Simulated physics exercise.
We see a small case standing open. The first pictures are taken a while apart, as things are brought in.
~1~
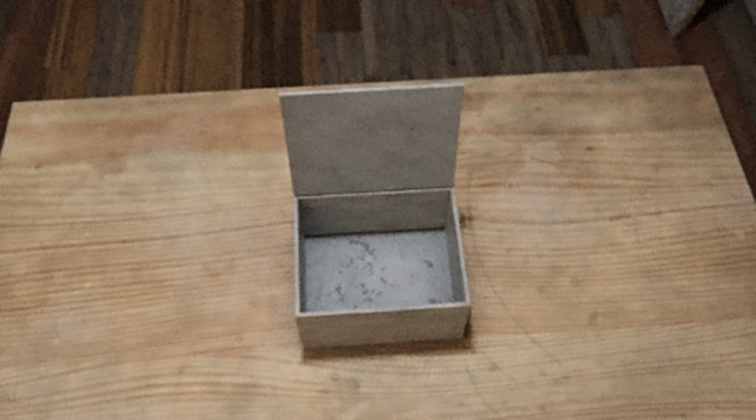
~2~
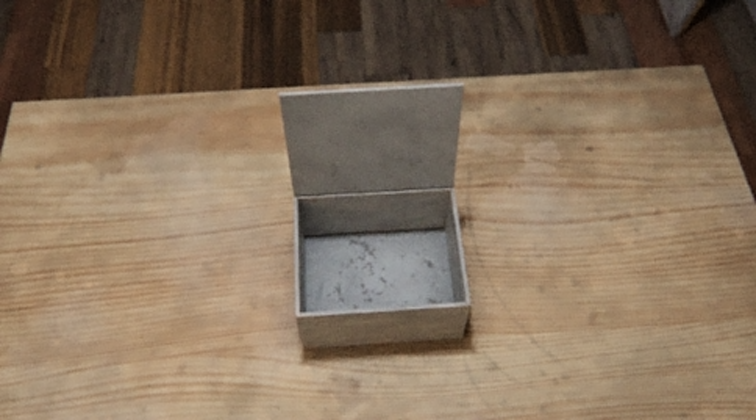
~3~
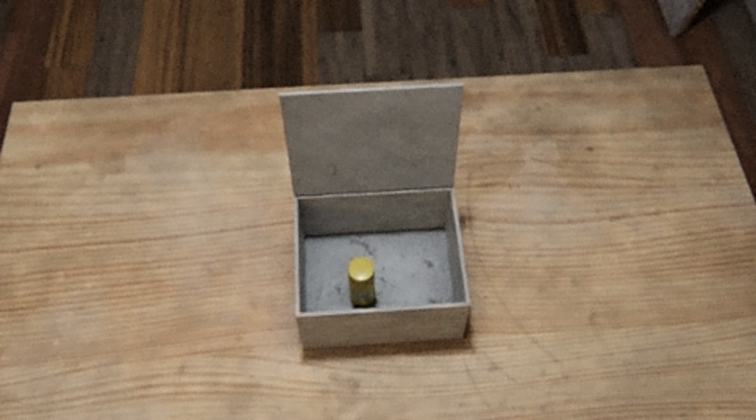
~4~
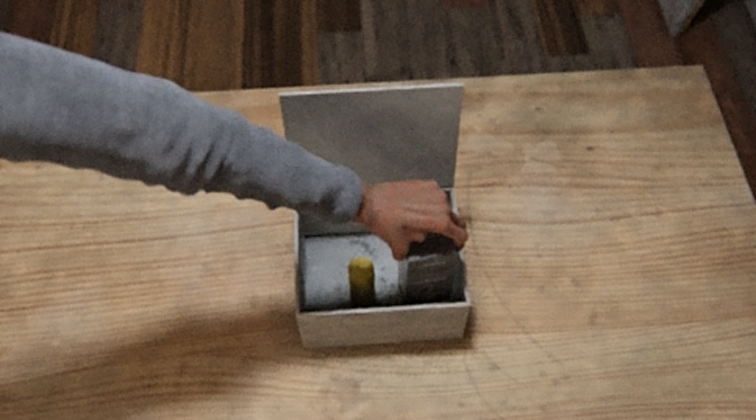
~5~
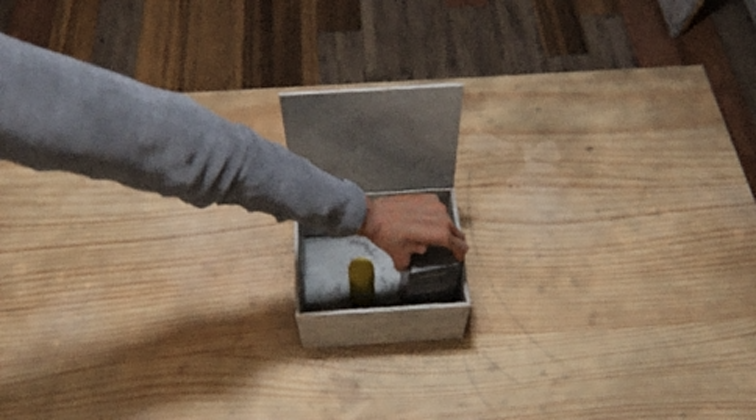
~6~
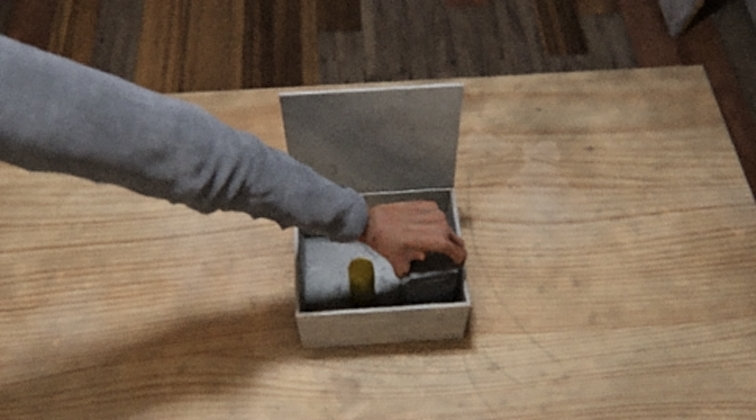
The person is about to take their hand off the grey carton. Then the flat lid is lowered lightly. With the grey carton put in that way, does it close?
In the end the lid will not close.
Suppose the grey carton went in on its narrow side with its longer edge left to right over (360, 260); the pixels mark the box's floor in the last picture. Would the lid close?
Then it sits on the rim.
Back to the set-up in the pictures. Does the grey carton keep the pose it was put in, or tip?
It stays as placed.
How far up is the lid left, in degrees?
About 18°.
Then, 1.20 s later than the last frame, lid starting down.
Then, 1.60 s later than the last frame, lid 59° above the rim.
Then, 2.00 s later than the last frame, lid 29° above the rim.
When it is over, lid 18° above the rim; both as before. End places, in pixels of the last picture, grey carton near (427, 283).
